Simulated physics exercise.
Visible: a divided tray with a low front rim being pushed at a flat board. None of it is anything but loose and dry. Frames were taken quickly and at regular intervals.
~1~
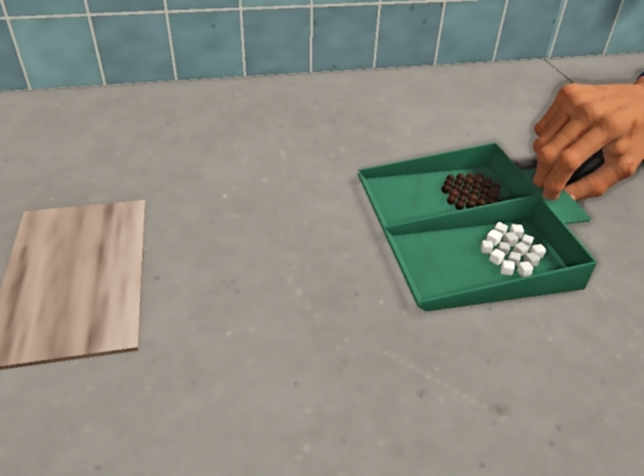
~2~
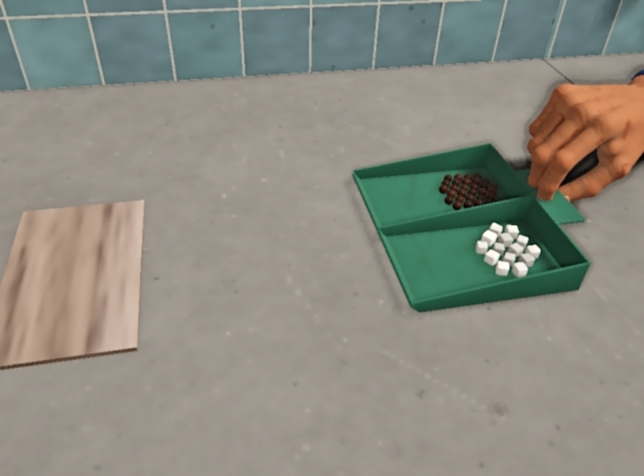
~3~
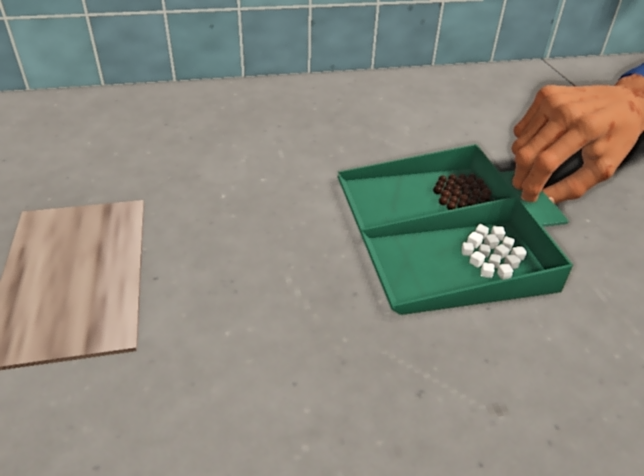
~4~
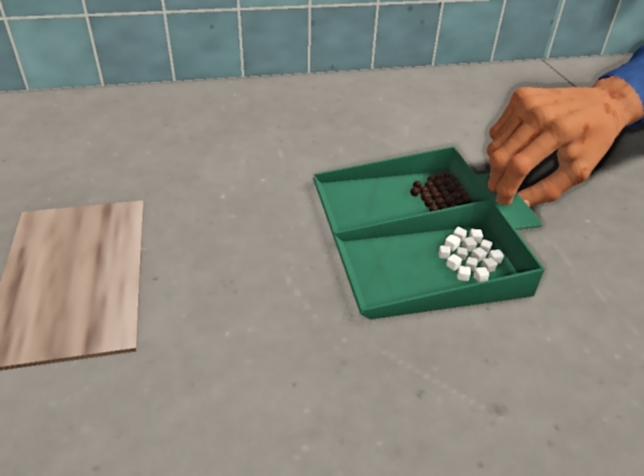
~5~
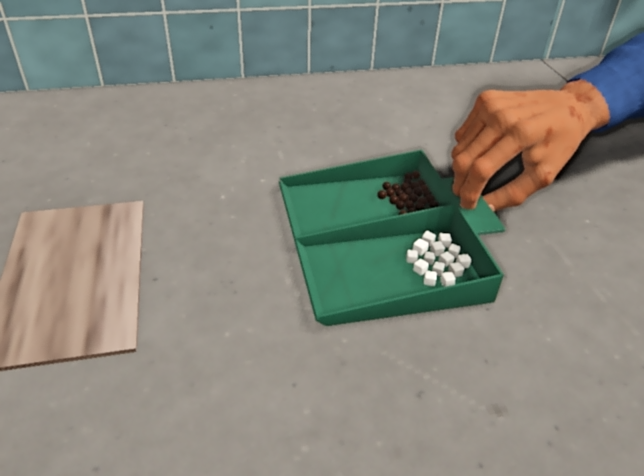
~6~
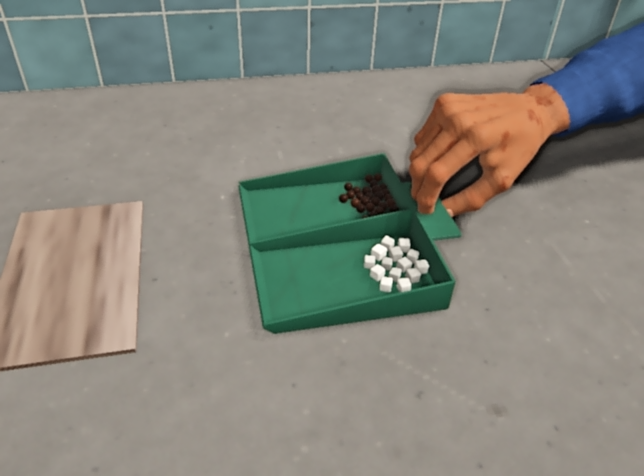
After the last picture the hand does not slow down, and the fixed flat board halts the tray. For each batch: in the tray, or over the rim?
Note - nearer batch is retained; farther batch lets some escape.
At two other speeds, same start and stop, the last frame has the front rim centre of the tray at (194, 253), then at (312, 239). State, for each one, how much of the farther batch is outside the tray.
First pace 50 %, second pace 0 %.
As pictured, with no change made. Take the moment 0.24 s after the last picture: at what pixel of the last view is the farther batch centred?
Around (197, 218).
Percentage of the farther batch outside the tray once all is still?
About 40 %.
Then, 0.07 s later than the last frame, tray still sliding, front rim near (193, 253); nearer batch all inside; farther batch all inside.
Then, 0.24 s later than the last frame, tray stopped at the flat board; nearer batch all inside, moved towards the front rim; farther batch all inside, moved towards the front rim.
Then, 0.45 s later than the last frame, tray stopped at the flat board; nearer batch all inside, moved towards the front rim; farther batch roughly a third out of the tray.
When it is over, tray stopped at the flat board; nearer batch all inside, moved towards the front rim; farther batch roughly a third out of the tray.
